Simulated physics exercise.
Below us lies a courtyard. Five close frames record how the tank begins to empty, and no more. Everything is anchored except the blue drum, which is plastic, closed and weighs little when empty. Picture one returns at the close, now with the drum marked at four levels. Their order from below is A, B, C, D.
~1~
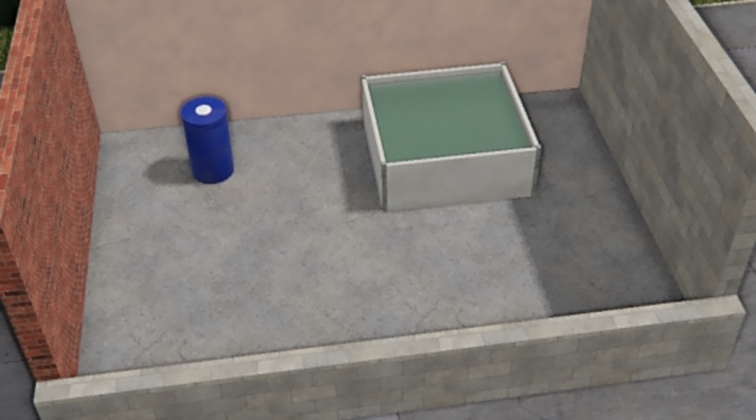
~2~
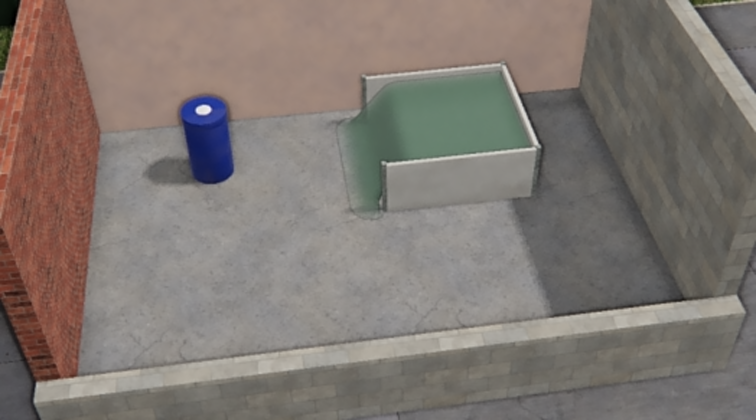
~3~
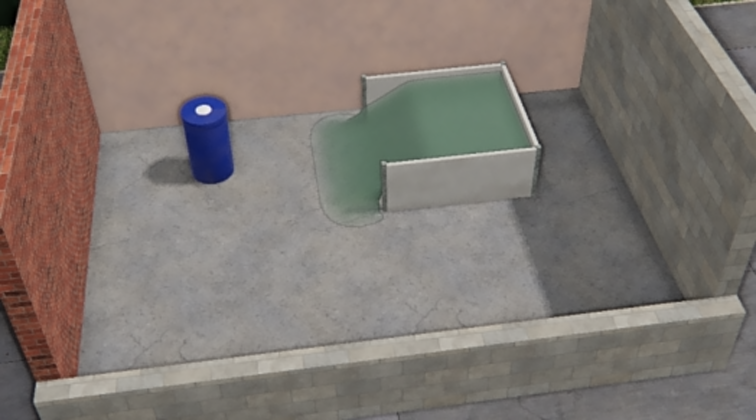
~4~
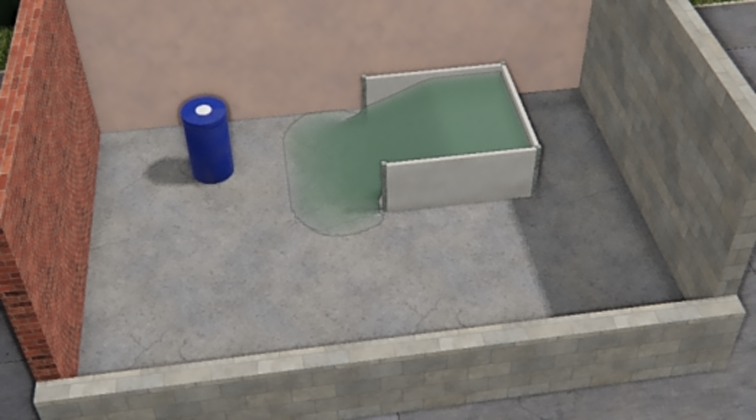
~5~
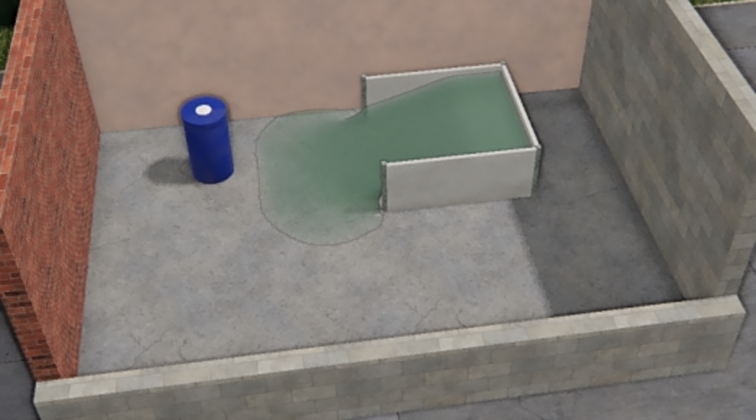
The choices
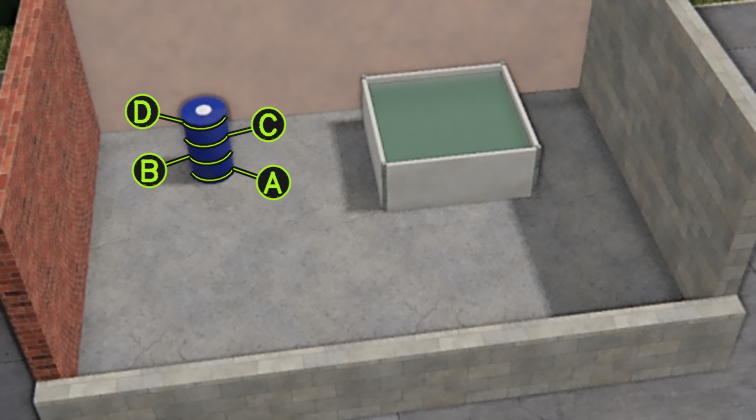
Green water in a white-walled tank poured out through its open left side and spread across the grey courtyard floor in a widening, rounded puddle, while the blue drum to the left stayed still.
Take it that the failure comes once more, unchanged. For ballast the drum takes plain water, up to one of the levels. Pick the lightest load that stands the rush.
That is level C.
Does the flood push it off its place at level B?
Yes, it does.
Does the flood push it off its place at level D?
No.
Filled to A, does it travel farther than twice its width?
Yes.
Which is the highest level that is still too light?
It is B.
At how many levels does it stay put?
Two of the four.
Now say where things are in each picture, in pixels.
In the first frame, lid of the blue drum at (203, 111); tank full, its middle at (447, 117).
In the second frame, 3 % of the ground under water, its edge towards the drum at (349, 151).
In the third frame, 5 % of the ground under water, its edge towards the drum at (320, 156).
In the fourth frame, 9 % of the ground under water, its edge towards the drum at (294, 157).
In the fifth frame, lid of the blue drum at (203, 111); 12 % of the ground under water, its edge towards the drum at (264, 160).
In lime, A at (213, 180); B at (210, 163); C at (207, 146); D at (204, 128); from the bottom up A, B, C, D.
For level A, it is pushed about 4 times its own width away.
For level B, it is pushed about half its own width away.
For level C, it does not move.
For level D, it does not move.
